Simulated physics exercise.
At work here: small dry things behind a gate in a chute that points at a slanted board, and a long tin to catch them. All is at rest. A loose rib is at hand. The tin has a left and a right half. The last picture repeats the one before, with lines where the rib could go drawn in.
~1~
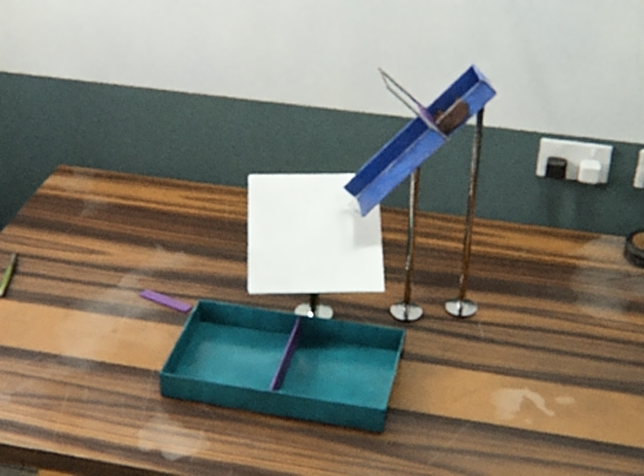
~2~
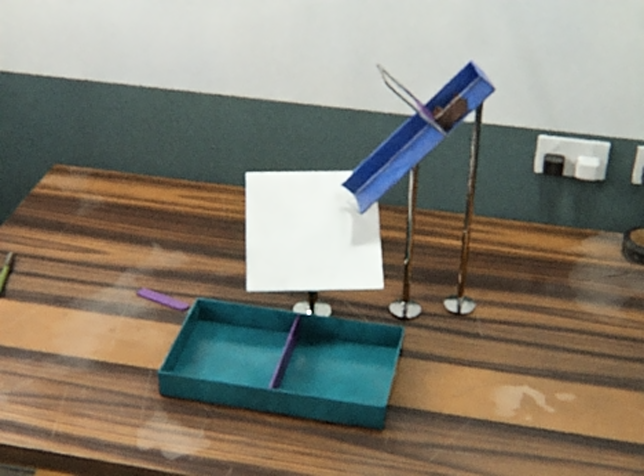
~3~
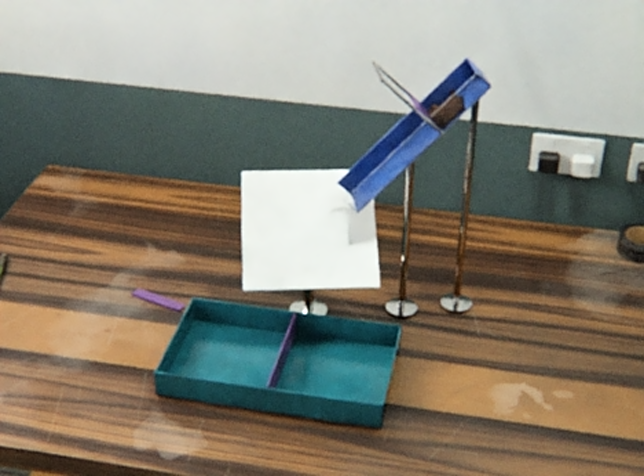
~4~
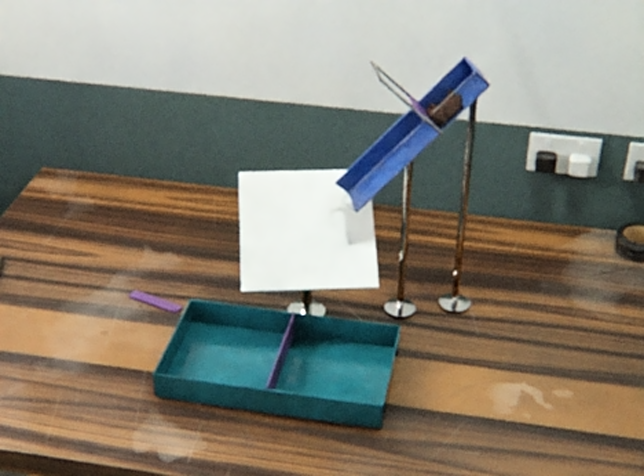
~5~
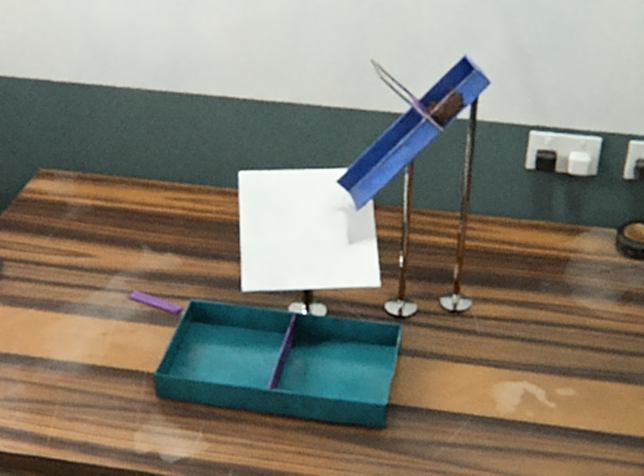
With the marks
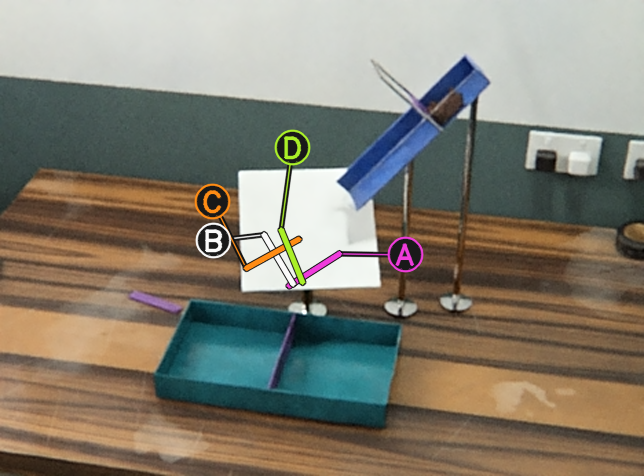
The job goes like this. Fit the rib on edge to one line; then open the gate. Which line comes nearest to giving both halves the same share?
Use line C.
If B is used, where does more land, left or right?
More lands on the right.
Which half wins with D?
Right.
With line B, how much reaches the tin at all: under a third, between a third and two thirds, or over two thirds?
Line B gives over two thirds.
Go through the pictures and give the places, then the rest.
Load behind the gate at (450, 118), allspice berries; lip of the chute at (360, 208), sloping fairly steeply, in the first frame.
Middle of the board at (313, 229), tilted fairly steeply; middle of its low edge at (315, 290); of its high edge at (311, 172), in the second frame.
Front corners of the tin at (155, 372) and (382, 405); front end of its middle wall at (267, 388); gate still shut at (419, 108), in the third frame.
Middle of the load at (443, 111); lip at (353, 204), in the fourth frame.
Middle of the load at (444, 109); lip at (354, 203), in the fifth frame.
On the marked copy, line A from (339, 253) to (289, 285); line B from (264, 234) to (293, 284); line C from (298, 239) to (246, 268); line D from (281, 229) to (302, 282).
Choosing A, of what is caught, all in the left half, none in the right.
Choosing B, of what is caught, a stray few in the left half, nearly all in the right.
Choosing C, of what is caught, about half in the left half, about half in the right.
Choosing D, of what is caught, a stray few in the left half, nearly all in the right.
